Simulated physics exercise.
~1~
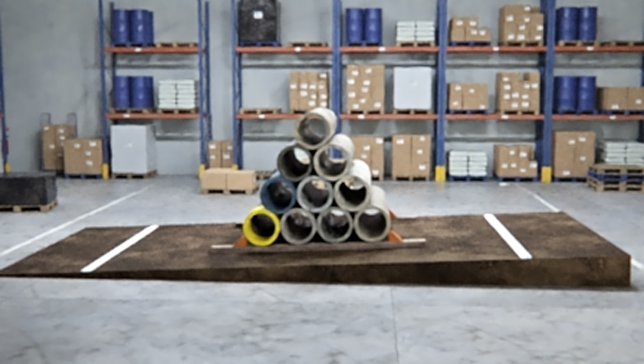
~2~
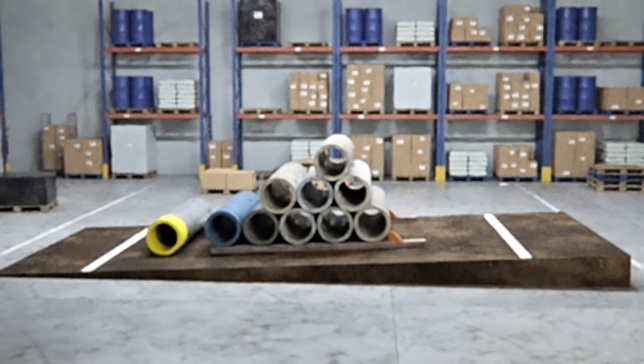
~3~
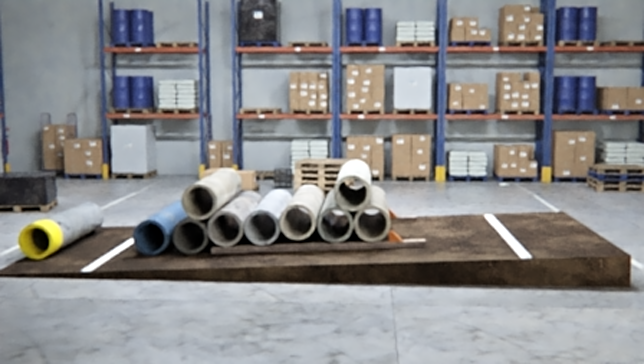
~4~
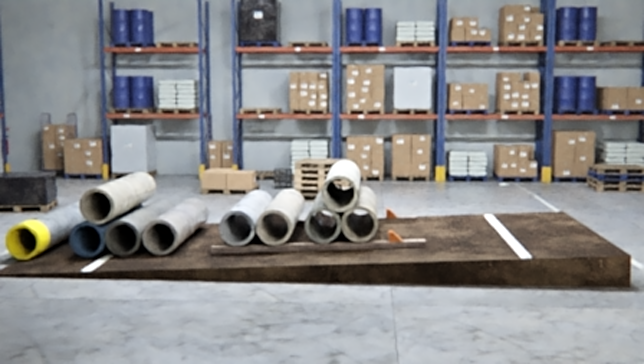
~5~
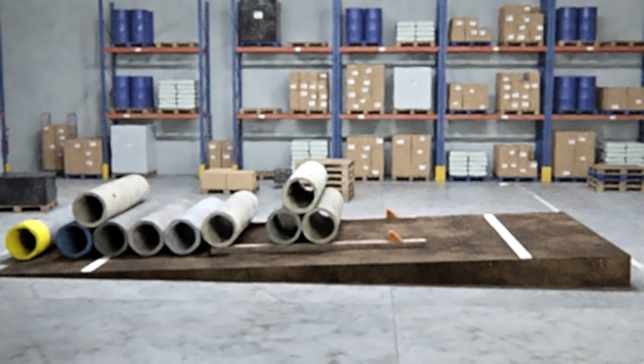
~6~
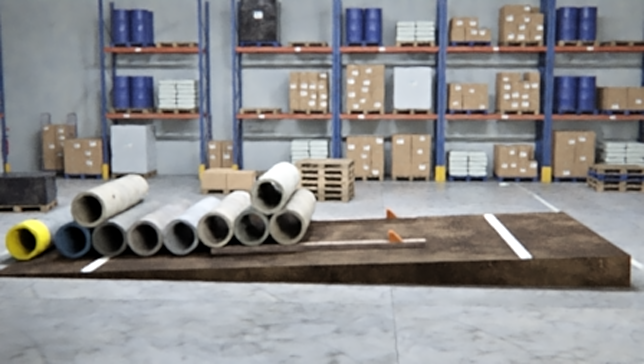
In the video, a triangular stack of concrete pipes on a low ramp in a warehouse collapses leftward, with a yellow-marked pipe rolling ahead past the left white line. The others spread after it and settle in a leaning row, two pipes resting on top.
